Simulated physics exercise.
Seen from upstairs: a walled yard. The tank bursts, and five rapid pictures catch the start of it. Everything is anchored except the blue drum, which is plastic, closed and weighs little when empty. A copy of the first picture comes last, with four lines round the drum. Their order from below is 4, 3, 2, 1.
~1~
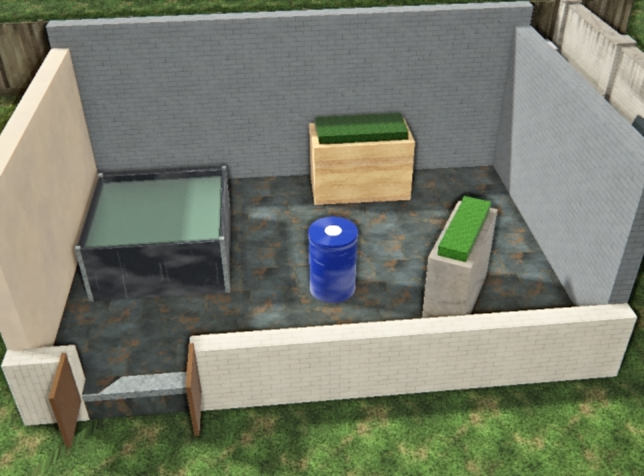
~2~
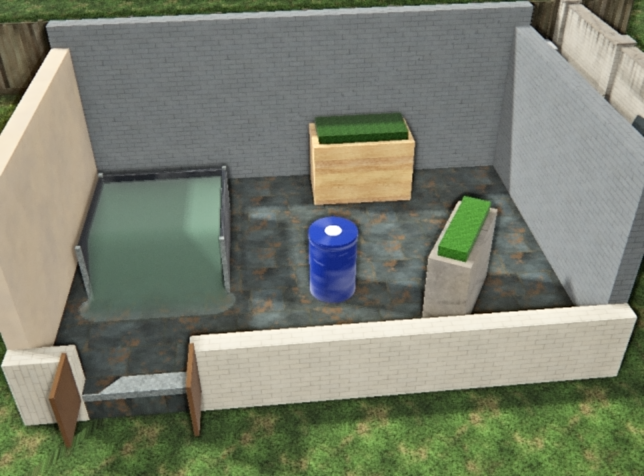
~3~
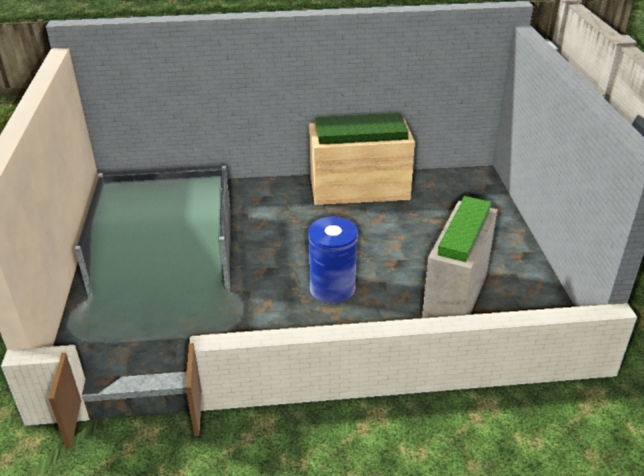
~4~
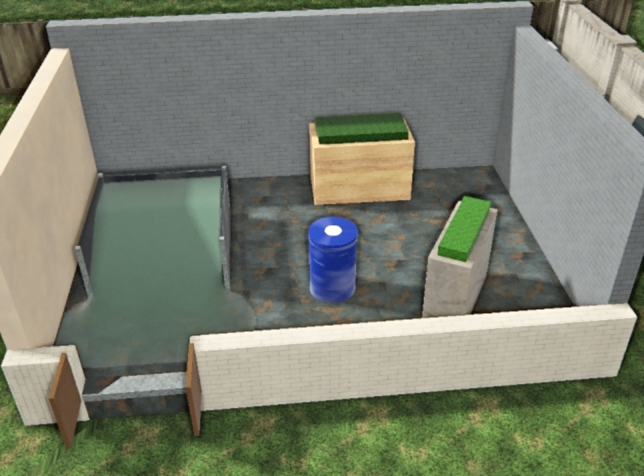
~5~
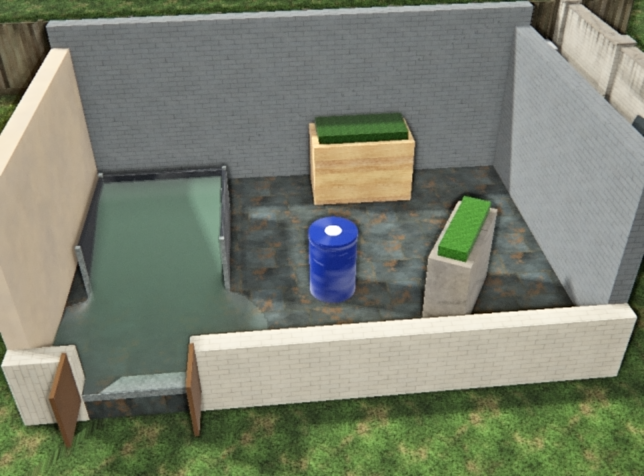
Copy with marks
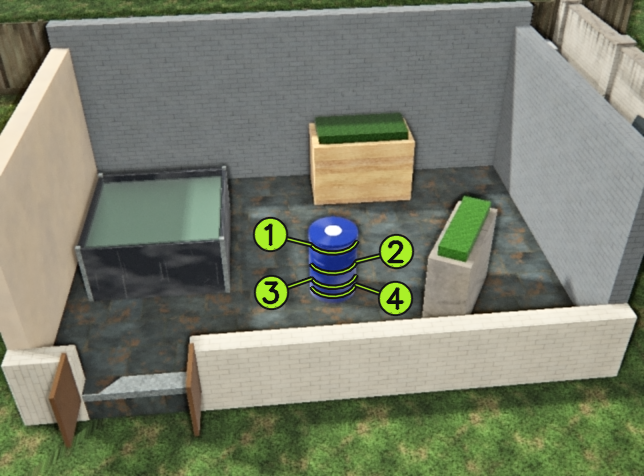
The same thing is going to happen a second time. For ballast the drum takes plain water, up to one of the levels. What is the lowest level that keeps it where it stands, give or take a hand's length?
Use mark 4.
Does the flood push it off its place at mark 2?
No.
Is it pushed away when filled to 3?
No, not at all.
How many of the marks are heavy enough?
All of the four.
In lime, 1 at (335, 252); 2 at (335, 273); 3 at (335, 287); 4 at (335, 296); from the bottom up 4, 3, 2, 1.
Choosing 1, it does not move.
Choosing 2, it does not move.
Choosing 3, it does not move.
Choosing 4, it does not move.
